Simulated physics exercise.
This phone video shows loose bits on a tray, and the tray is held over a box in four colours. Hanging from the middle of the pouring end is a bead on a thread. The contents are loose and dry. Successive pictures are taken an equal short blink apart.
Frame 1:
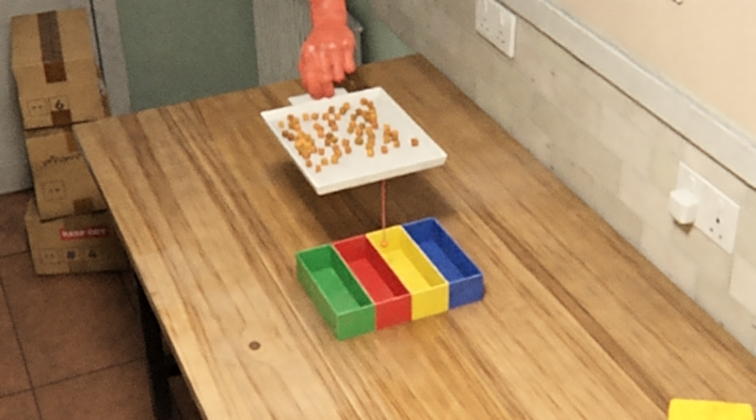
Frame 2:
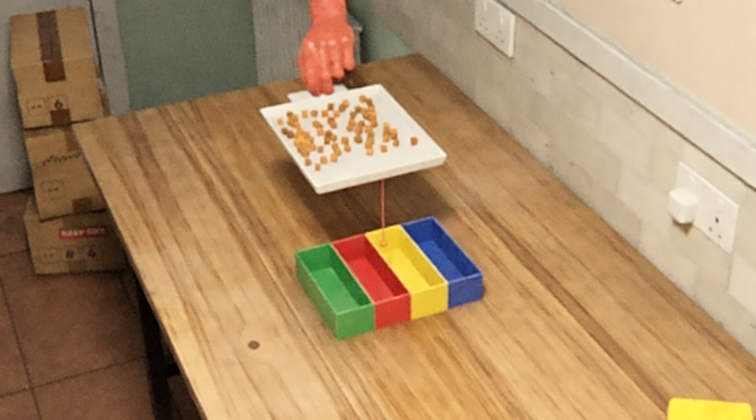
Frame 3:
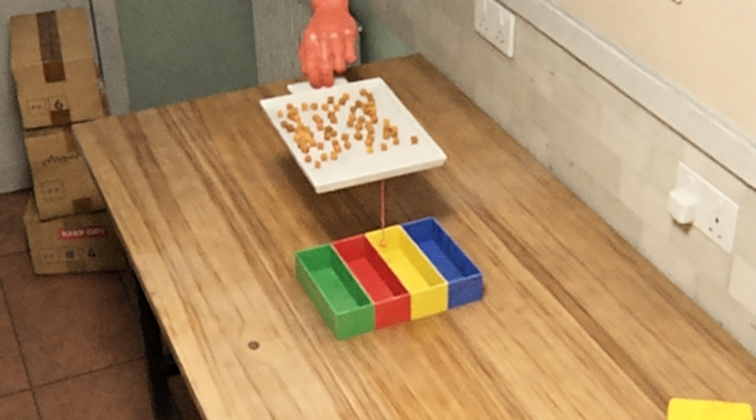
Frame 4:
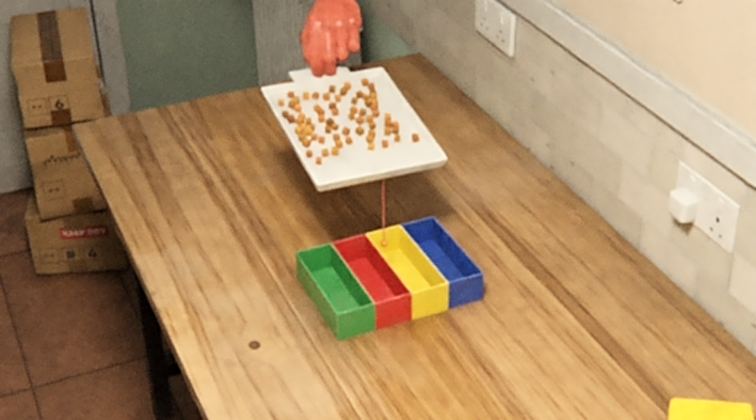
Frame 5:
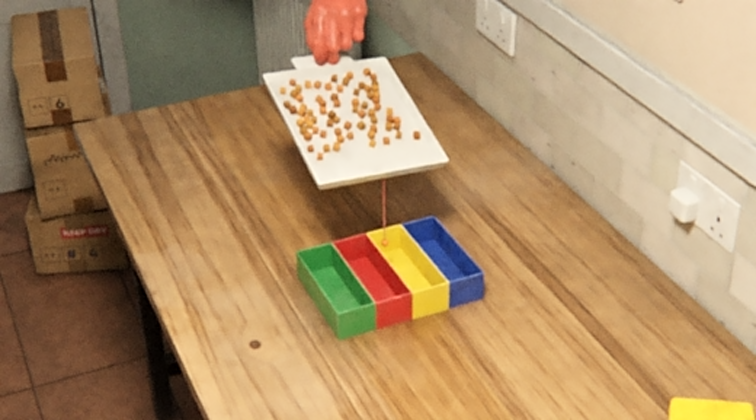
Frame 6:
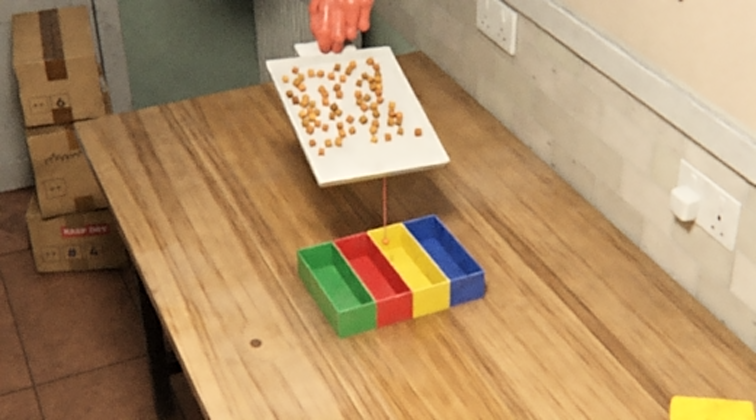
Tray of small brown pieces being tilted gradually by a reddish hand above a green, red, yellow and blue box on a wooden table.
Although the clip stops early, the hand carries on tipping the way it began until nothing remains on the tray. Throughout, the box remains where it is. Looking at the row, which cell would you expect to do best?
I would expect the blue cell to do best.
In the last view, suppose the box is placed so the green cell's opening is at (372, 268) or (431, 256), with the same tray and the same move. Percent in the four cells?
You'd see around 90 per cent and then around 60 per cent.
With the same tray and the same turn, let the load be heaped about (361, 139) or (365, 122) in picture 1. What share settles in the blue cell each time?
Close to 50 %, followed by close to 50 %.
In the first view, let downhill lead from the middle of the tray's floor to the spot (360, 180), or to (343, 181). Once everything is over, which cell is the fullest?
Try 1 - that green cell. Try 2 - the cell in green.
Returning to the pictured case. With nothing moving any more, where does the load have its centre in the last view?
Somewhere close to (440, 278) in the last picture.
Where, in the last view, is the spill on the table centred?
Somewhere near (493, 271), I think.
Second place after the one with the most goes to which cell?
Rank 2: The yellow one.
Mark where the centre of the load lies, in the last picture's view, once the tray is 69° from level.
Roughly (411, 166).
Shortly afterwards, tray tipped steeply; the bulk on the tray; only a few in the blue cell; only a few in the yellow cell; near a quarter falling or outside the box.
Next, tray tipped past a quarter turn; a little on the tray; near a quarter in the blue cell; a little in the yellow cell; a little in the red cell; only a few in the green cell; near half falling or outside the box.
Some moments later, tray tipped past a quarter turn; near a third in the blue cell; near a quarter in the yellow cell; a little in the red cell; only a few in the green cell; near a quarter falling or outside the box.
In the end, tray tipped past a quarter turn; near a third in the blue cell; near a quarter in the yellow cell; a little in the red cell; only a few in the green cell; near a quarter outside the box.
